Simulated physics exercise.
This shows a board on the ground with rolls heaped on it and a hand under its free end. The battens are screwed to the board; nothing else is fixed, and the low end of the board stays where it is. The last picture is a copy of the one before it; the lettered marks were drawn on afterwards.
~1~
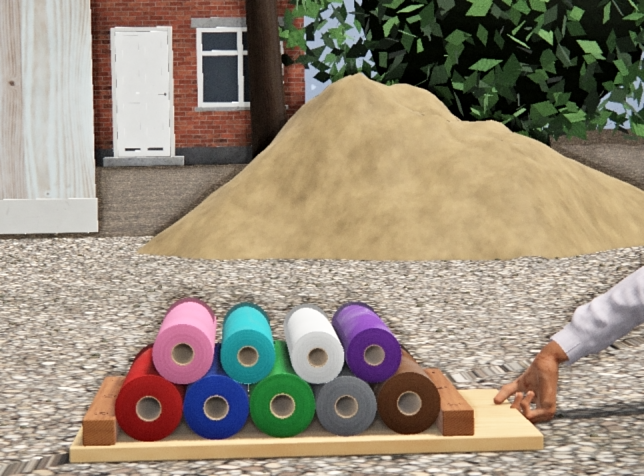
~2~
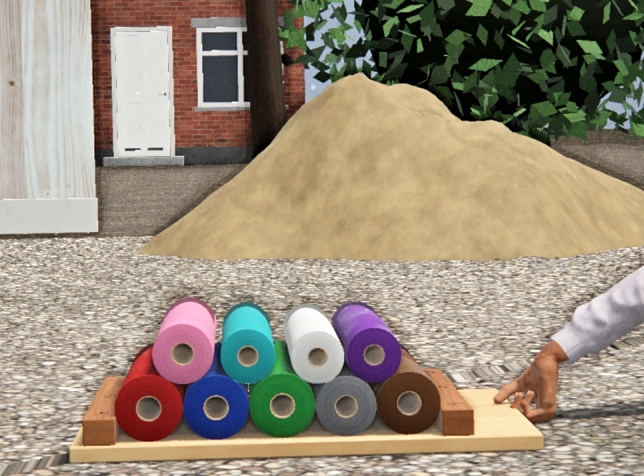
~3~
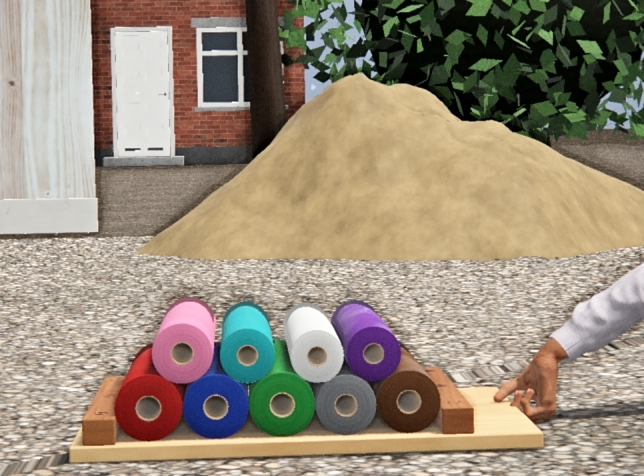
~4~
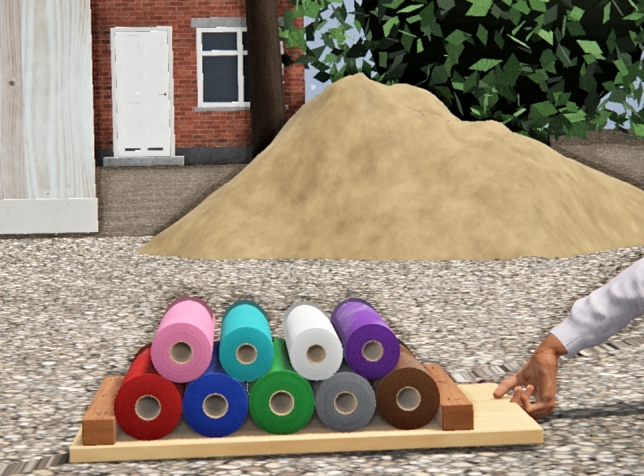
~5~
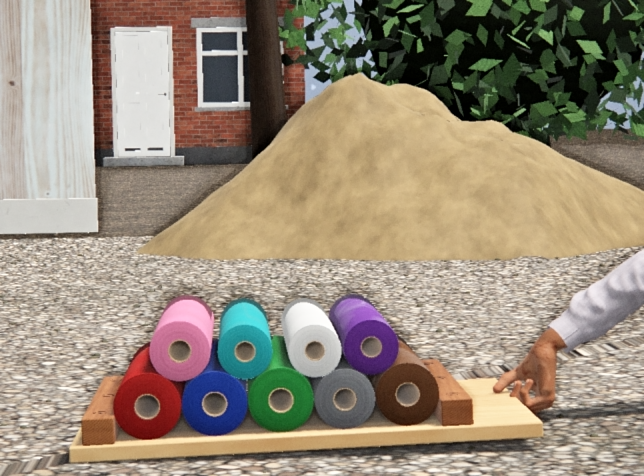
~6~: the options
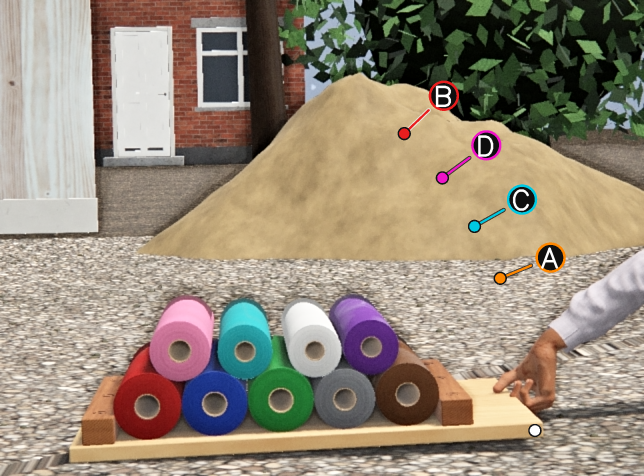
Nine colourful rolls sat stacked in two rows between wooden blocks on a board, in front of a big sand pile, while a hand slowly raised the board's right end slightly.
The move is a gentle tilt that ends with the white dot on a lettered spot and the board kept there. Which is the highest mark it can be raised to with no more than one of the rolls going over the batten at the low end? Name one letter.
No higher than C.
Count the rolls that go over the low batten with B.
With B, four.
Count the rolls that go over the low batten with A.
The count is none.
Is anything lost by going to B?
Yes, at B.
On the marked copy, A at (500, 278); B at (404, 134); C at (475, 226); D at (443, 178); the white dot at (535, 430).
With C. Early on, board at 17°.
Further on, board at 28°.
At the end, board at 28°, none over the low batten.
As for the rest, A none over the low batten; B four over the low batten (purple, turquoise, white, pink); D four over the low batten (purple, turquoise, white, pink).
